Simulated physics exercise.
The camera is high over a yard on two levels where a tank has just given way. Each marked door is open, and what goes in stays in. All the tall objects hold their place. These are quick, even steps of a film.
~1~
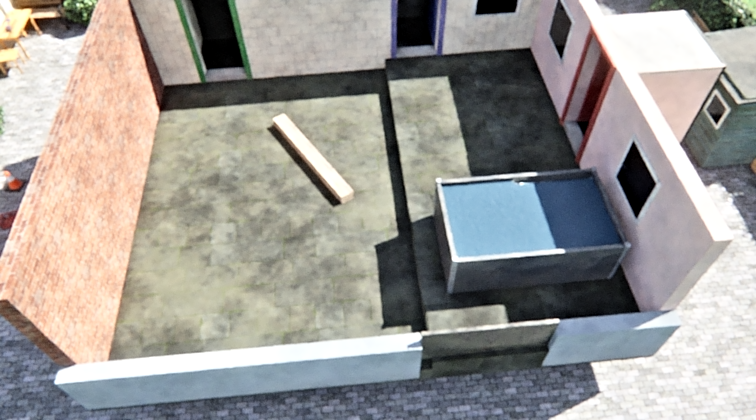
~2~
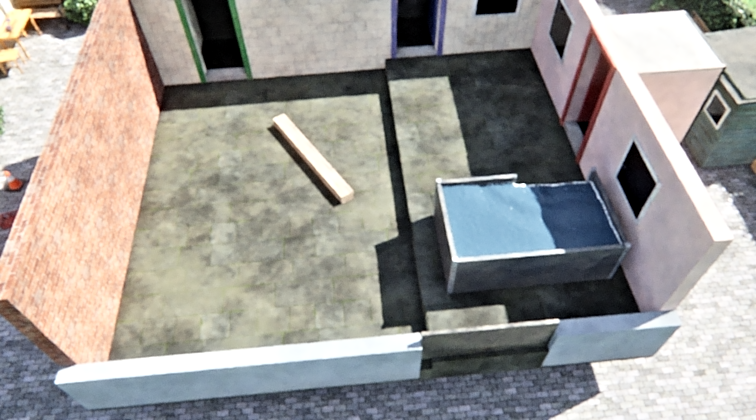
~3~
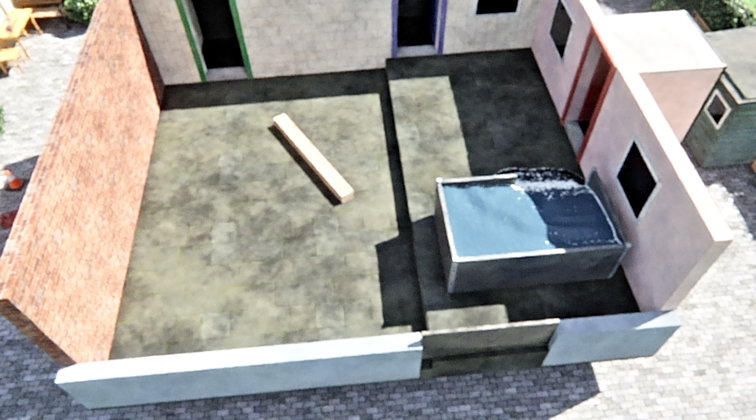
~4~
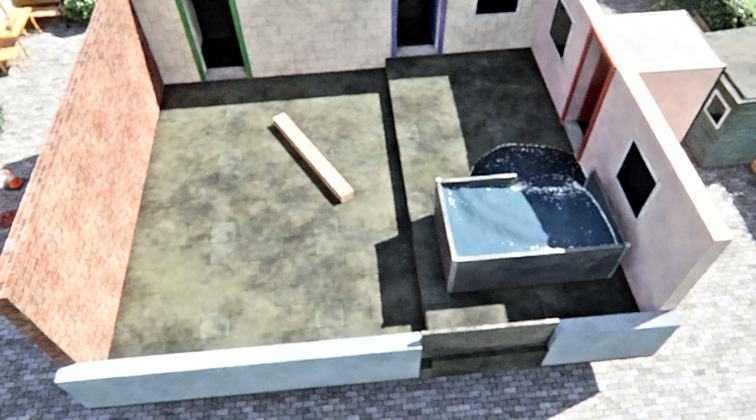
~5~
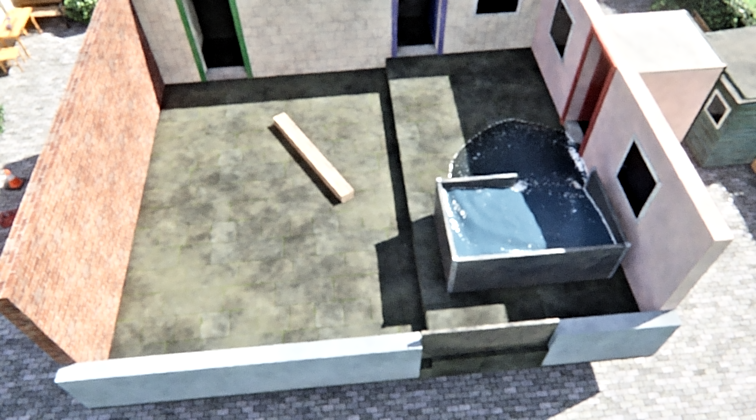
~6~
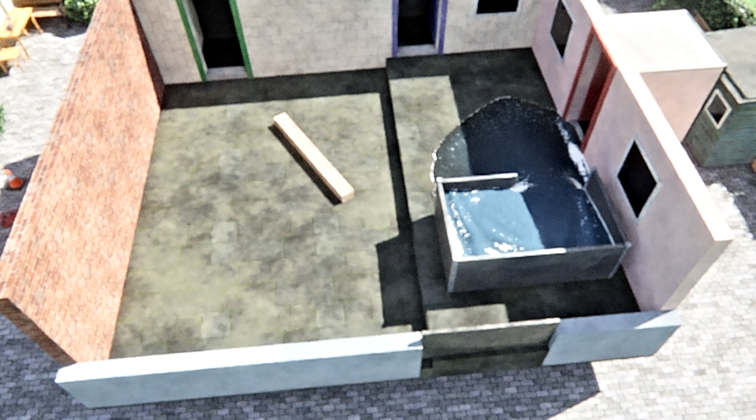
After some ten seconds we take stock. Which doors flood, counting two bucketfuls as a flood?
In the end: The blue door floods; the red door floods; the green door holds within the limit.
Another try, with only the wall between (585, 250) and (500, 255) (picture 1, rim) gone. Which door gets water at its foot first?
I say the red one.
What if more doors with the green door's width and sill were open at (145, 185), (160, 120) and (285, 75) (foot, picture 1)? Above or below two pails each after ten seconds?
In that order: Holds, passes that mark, holds.
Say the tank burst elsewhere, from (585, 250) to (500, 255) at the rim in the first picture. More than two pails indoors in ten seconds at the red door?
Red stays under.
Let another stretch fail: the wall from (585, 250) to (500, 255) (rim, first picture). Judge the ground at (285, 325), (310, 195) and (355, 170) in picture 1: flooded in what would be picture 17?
One after the other: Flooded, dry, not flooded.
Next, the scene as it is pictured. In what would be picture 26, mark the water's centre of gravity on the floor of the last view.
Close to (473, 139).
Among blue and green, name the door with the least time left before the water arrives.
It is the blue one.
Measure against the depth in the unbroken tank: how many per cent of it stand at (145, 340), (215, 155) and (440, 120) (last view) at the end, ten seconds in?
In that order: 12, 6 and 6 per cent.
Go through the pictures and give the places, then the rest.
The first frame shows still water in the water tank at (527, 215).
In the second frame, water pours out on the water tank's far side and has run to a hidden place.
In the third frame, water pours out on the water tank's far side and has run to a hidden place.
In the fourth frame, water pours out on the water tank's far side and has run to (501, 150).
In the fifth frame, the front is at (503, 125), out from the gap on the water tank's far side.
In the sixth frame, the front is at (502, 101), out from the gap on the water tank's far side.
A moment on, water covers 25 % of the floor; the blue door not reached, the red door under two buckets in, the green door not reached.
Next, water covers 25 % of the floor; the blue door under two buckets in, the red door over two buckets in, the green door not reached.
Then, water covers 35 % of the floor; the blue door over two buckets in, the red door over two buckets in, the green door wet at the sill, nothing in.
Later, water covers 55 % of the floor; the blue door far over two buckets in, the red door over two buckets in, the green door wet at the sill, nothing in.
In the end, water covers 85 % of the floor; the blue door far over two buckets in, the red door over two buckets in, the green door under two buckets in.
